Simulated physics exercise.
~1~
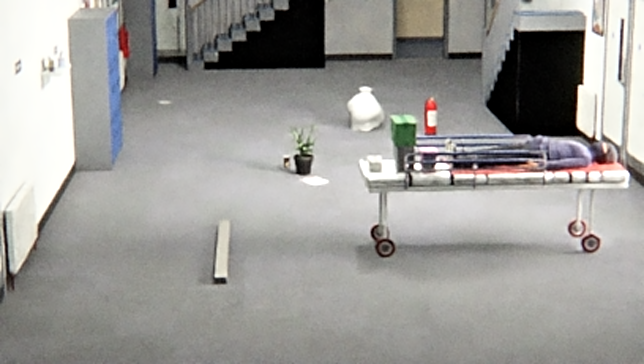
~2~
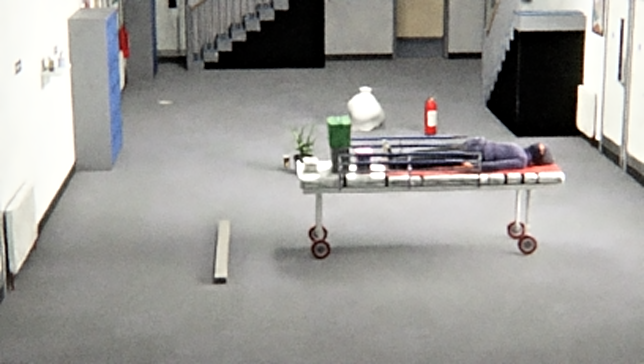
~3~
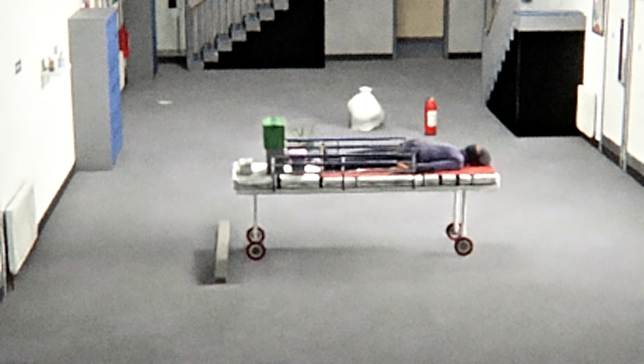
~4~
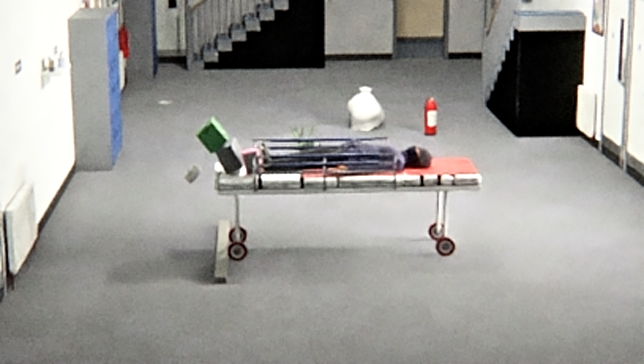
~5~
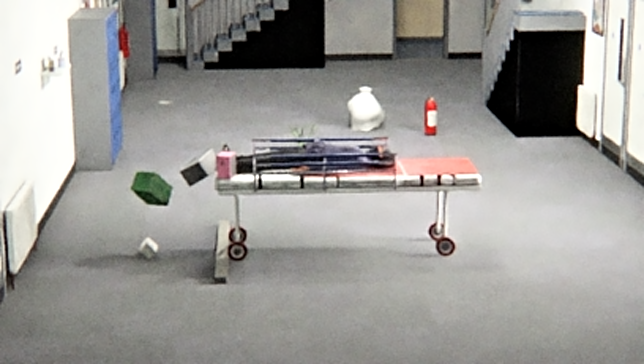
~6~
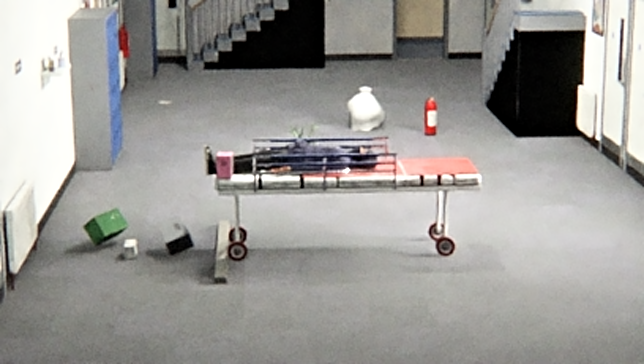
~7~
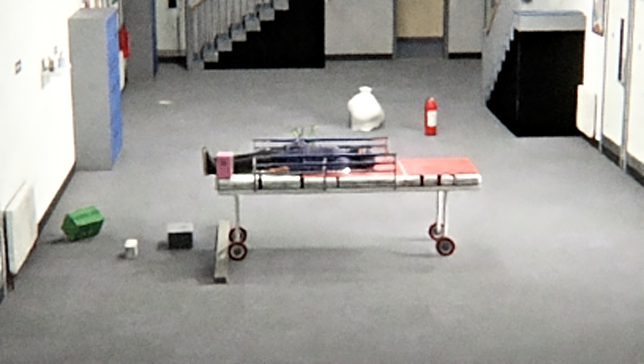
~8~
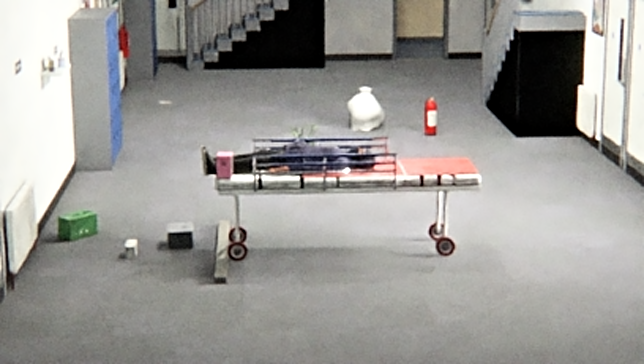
A trolley with a red pad, carrying a person lying on their back in dark clothes, rolls left across a grey corridor seen from a raised, still viewpoint. A green holdall and smaller items sit at its left end, while a white sack and a red extinguisher stand behind. The front wheels meet a low sill on the floor and the trolley stops level. The person slides left along the top as the holdall, a white box and a dark grey monitor tumble off the end. They settle on the floor at left, while a pink pump stays aboard beside the person.
